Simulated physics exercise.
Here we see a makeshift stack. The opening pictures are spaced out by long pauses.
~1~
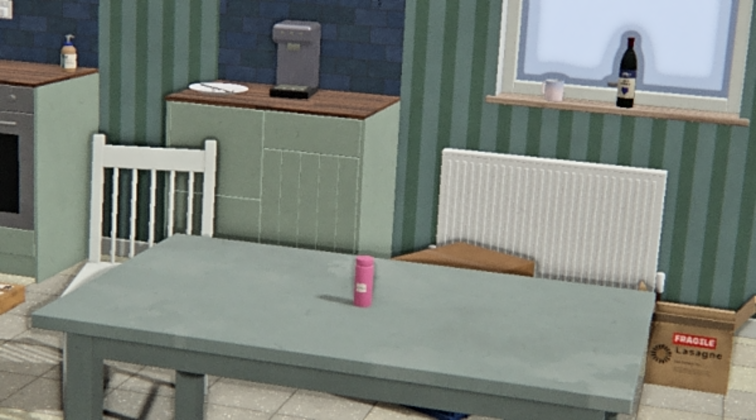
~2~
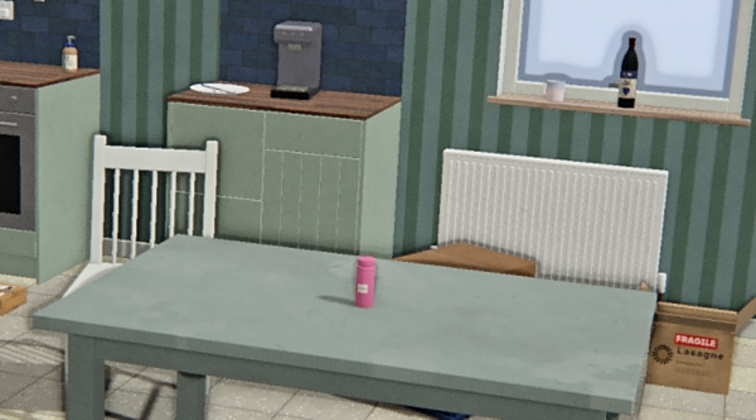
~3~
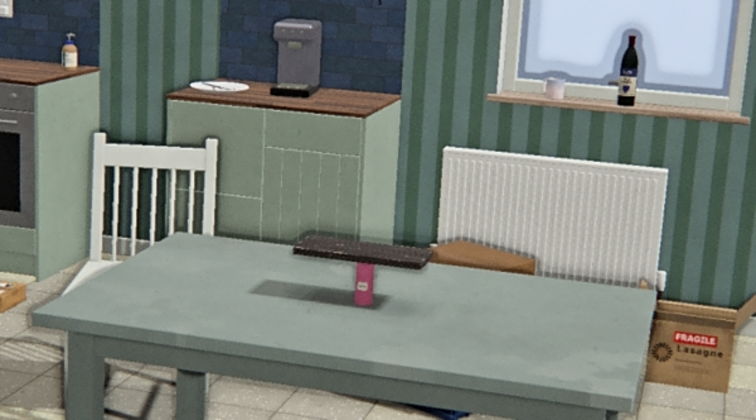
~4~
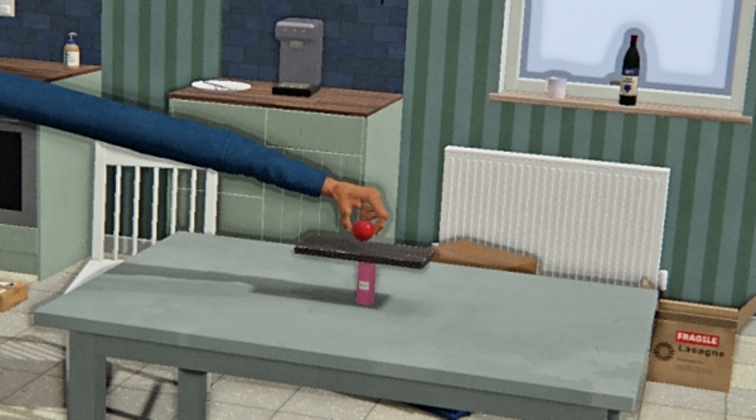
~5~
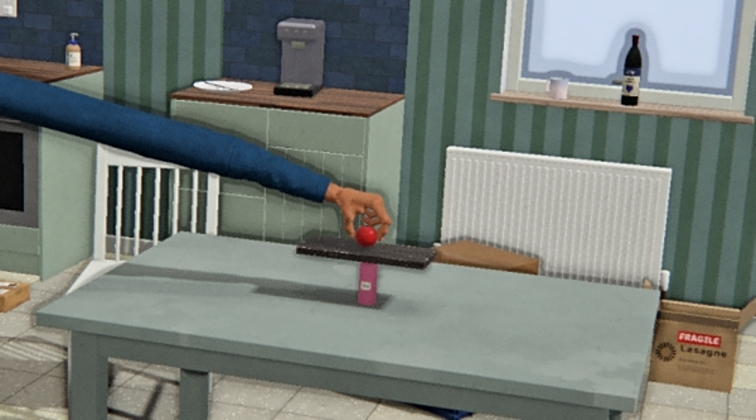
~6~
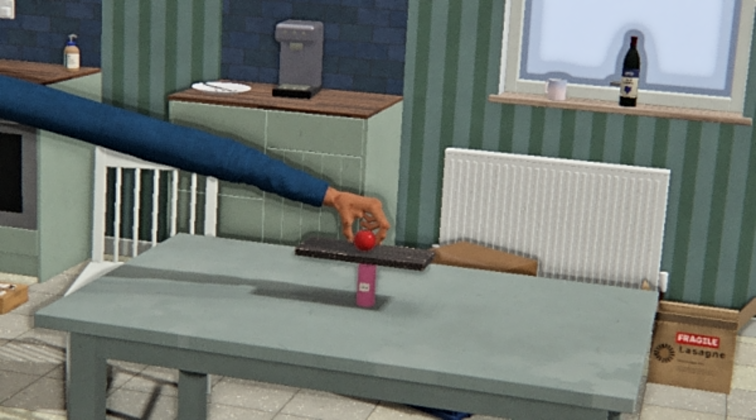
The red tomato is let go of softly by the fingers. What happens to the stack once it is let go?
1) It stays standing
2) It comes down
1, it stays standing.
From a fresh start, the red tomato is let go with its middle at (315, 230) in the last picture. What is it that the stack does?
Topples.
Then, 0.20 s past the last view, nothing moves.
Then, 0.60 s past the last view, red tomato resting near (365, 241).
Finally, all 3 still in place. Final places as the last picture's camera would see them, red tomato near (365, 241). The stack holds.
